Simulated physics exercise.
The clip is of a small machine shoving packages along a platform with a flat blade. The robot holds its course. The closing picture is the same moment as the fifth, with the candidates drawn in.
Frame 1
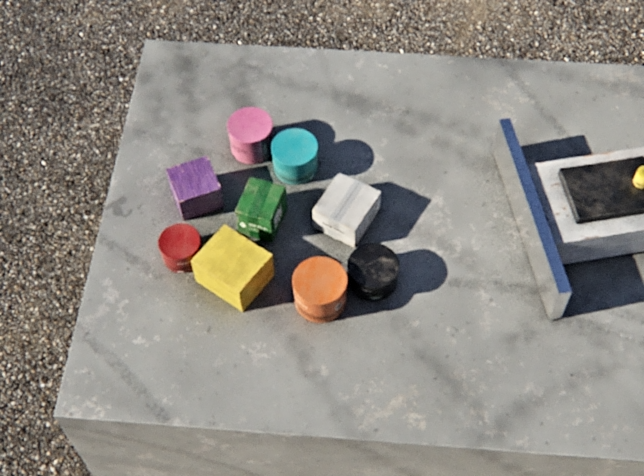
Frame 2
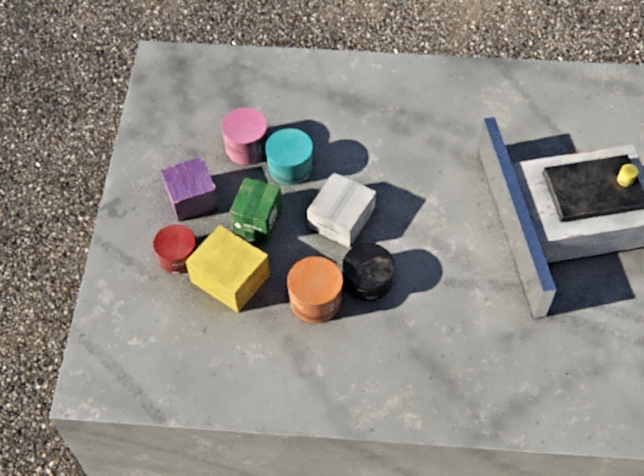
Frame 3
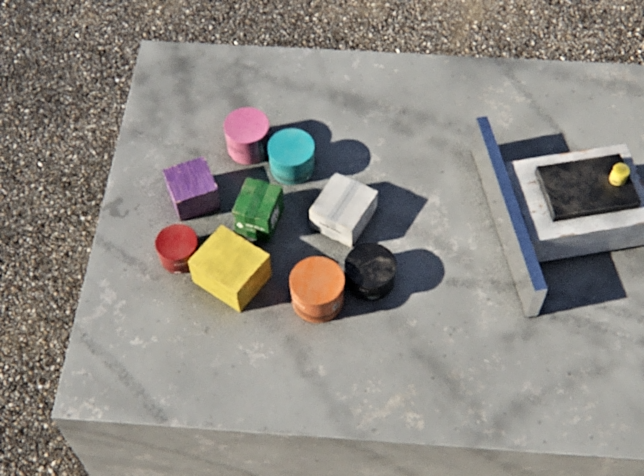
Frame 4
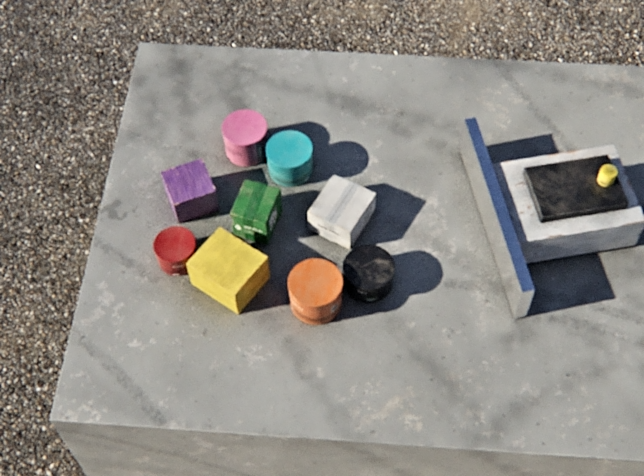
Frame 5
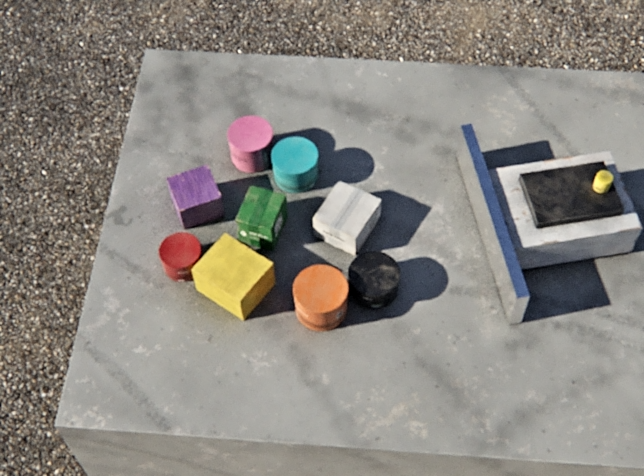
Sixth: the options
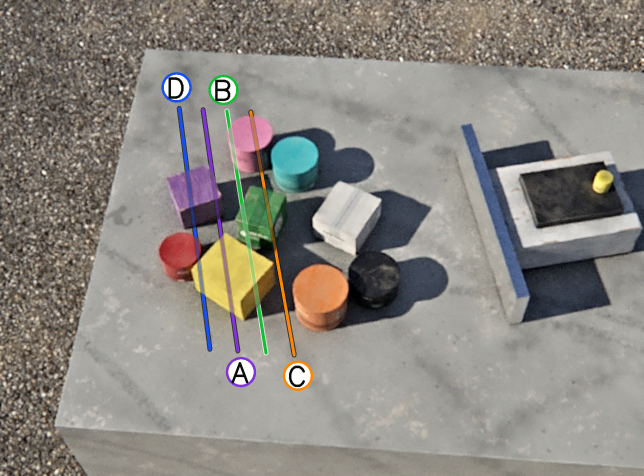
A small machine with a flat blue blade moves left toward a group of colorful blocks.
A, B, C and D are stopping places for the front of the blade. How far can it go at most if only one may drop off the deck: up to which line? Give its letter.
At D, and not beyond.
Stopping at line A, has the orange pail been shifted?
Yes.
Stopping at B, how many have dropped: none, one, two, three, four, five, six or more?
By then, none.
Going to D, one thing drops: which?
The red pail goes over.
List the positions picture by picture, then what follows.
Yellow crate (233, 268); turquoise pail (295, 157); pink pail (251, 136), in the first frame.
Robot (588, 188); purple crate (190, 189), in the second frame.
Robot (581, 187); white parcel (344, 210), in the third frame.
Robot (569, 188); red pail (177, 252), in the fourth frame.
Robot (564, 194); yellow crate (234, 277); turquoise pail (295, 165); pink pail (252, 144), in the fifth frame.
On the marked copy, A at (219, 221); B at (245, 222); C at (271, 224); D at (193, 219).
Taking D. A third of the way, robot (455, 188); black pail (365, 281); white parcel (340, 219).
Two thirds of the way, robot (347, 182); red pail (155, 253); yellow crate (194, 283).
When it is over, robot (263, 178); red pail over the edge; purple crate (121, 194); one fallen.
As for the rest, A is within the limit but short; B is within the limit but short; C is within the limit but short.
